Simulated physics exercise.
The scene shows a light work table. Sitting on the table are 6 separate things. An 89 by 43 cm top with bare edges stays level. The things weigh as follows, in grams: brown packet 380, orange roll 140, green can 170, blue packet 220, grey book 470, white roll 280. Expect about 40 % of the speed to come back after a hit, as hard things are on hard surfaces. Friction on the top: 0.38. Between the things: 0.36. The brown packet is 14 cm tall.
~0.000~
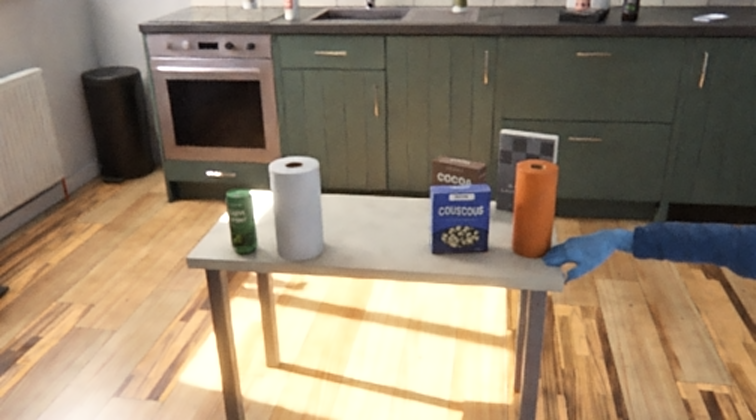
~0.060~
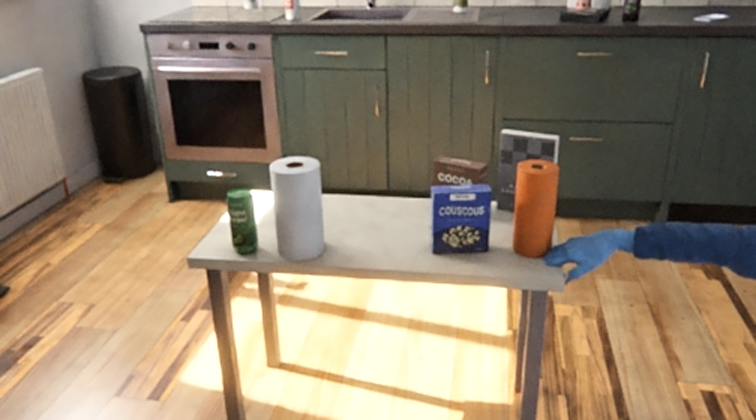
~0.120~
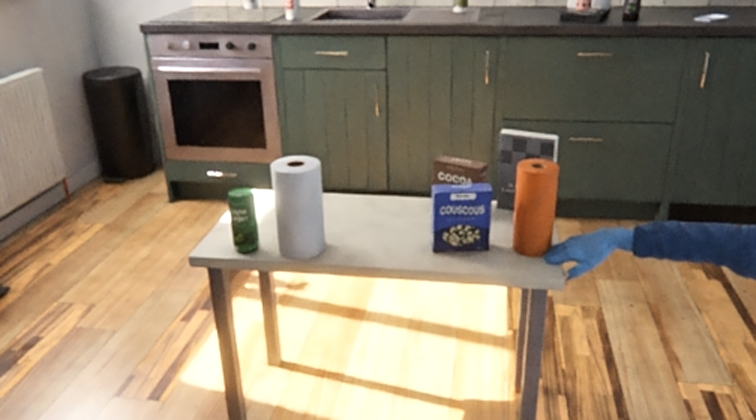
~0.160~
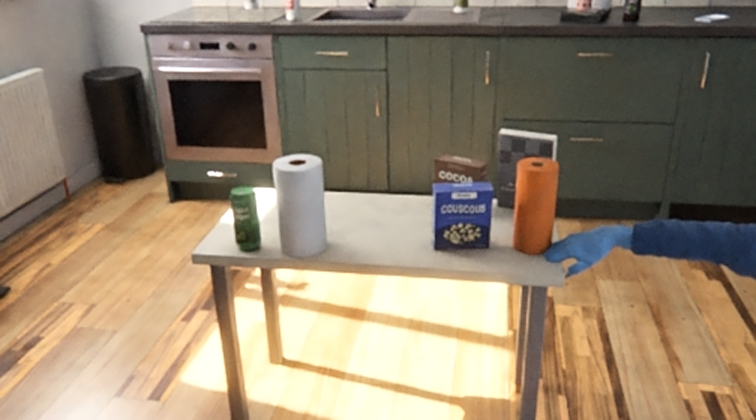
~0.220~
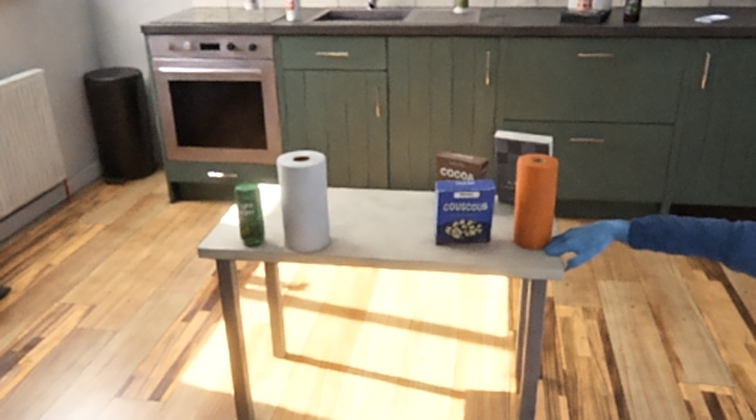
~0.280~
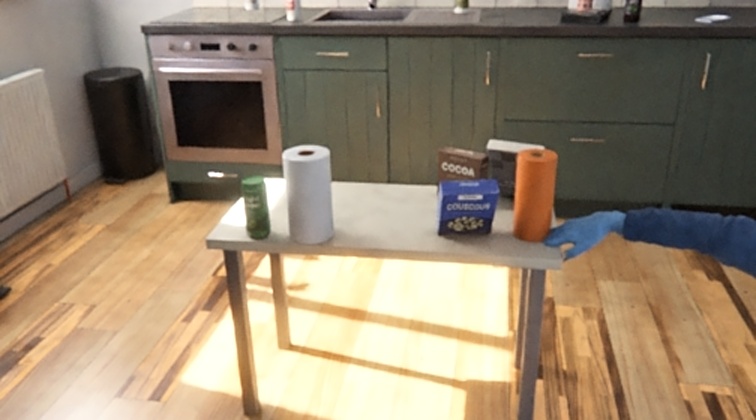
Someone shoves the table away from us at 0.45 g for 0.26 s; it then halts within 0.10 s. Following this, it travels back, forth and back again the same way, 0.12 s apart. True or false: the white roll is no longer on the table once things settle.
False.
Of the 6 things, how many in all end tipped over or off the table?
That makes 4.
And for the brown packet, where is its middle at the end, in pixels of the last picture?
I'd put it at around (297, 379).
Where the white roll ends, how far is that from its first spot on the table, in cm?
Roughly 9 cm.
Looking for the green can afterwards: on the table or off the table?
When everything stops, the green can is still in bounds.
Around 0.68 s, table shifted 17 cm; brown packet now off the table; white roll shifted 8 cm near (324, 172); grey book on its side.
Around 1.08 s, table shifted 1 cm; orange roll now off the table; white roll shifted 7 cm near (307, 198); grey book on its side.
Around 1.48 s, table shifted 21 cm; blue packet now off the table; white roll shifted 8 cm near (328, 167); grey book on its side.
Around 1.78 s, table shifted 5 cm; white roll shifted 15 cm near (320, 179); grey book on its side; green can shifted 17 cm.
Finally (2.5 s), off the table, brown packet, orange roll and blue packet; on their side or leaning hard on the table, grey book; not toppled but over 5 cm from the start, green can and white roll. In the last view, white roll near (309, 195).
